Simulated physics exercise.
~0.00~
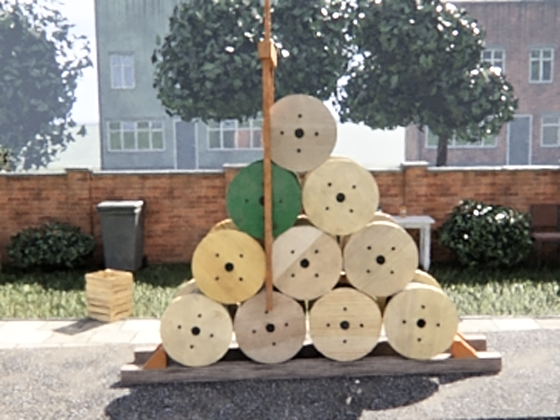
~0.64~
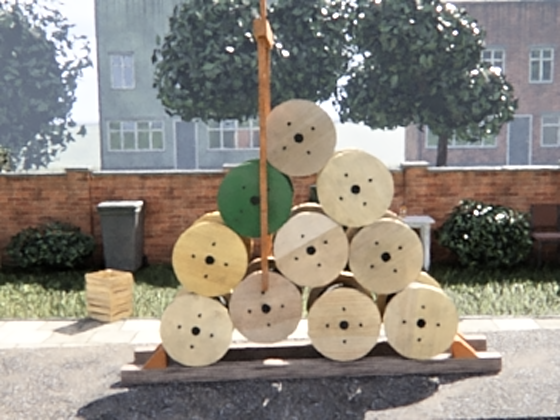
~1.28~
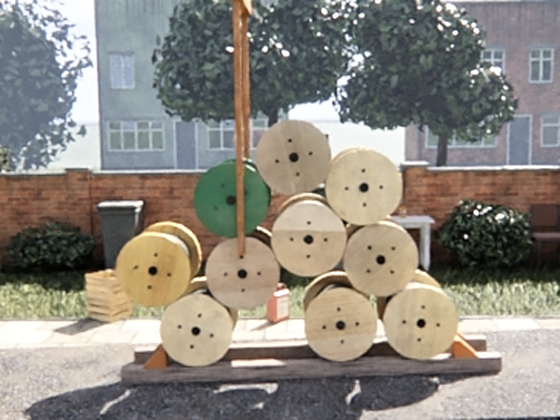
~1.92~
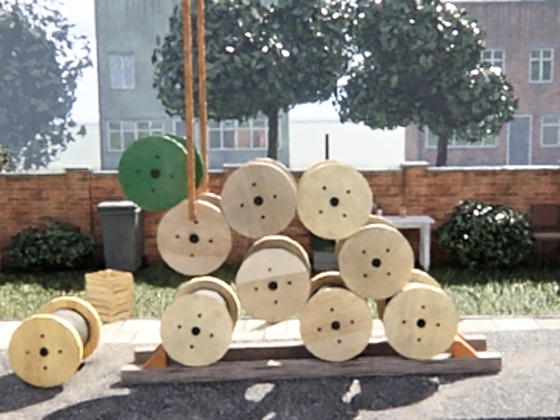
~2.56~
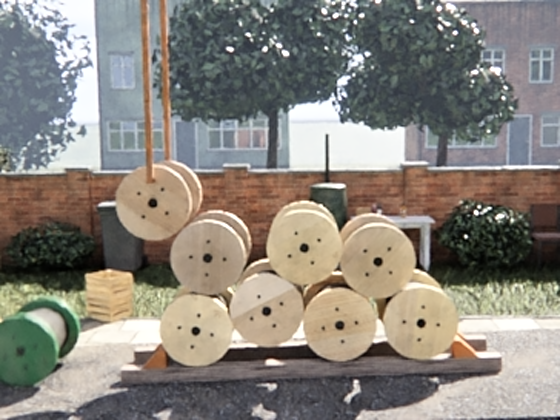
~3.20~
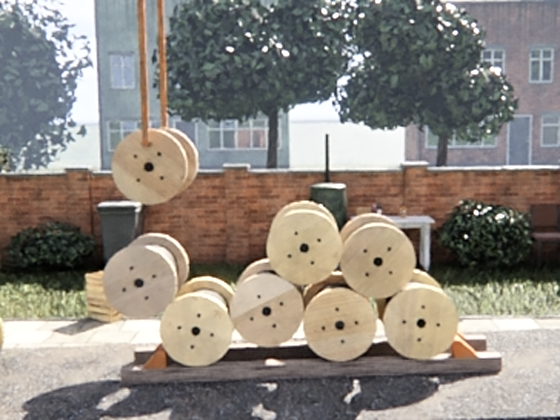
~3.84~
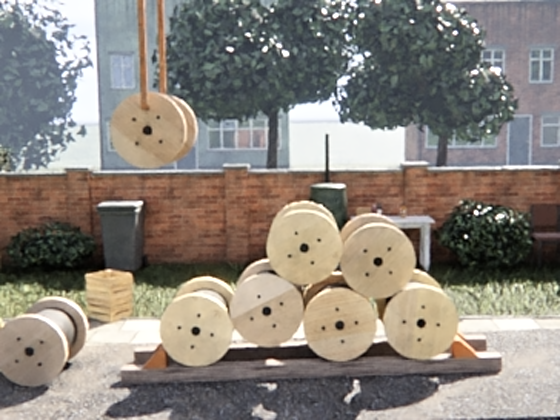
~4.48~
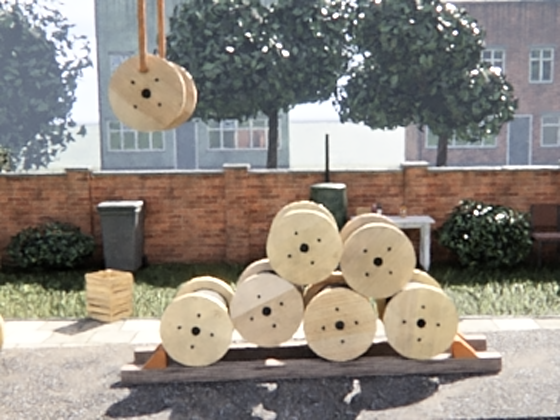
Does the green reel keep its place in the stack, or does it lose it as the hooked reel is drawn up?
It loses its place. The green reel shifts left as the hooked reel rises, drops to the ground at the left and rolls out of view.
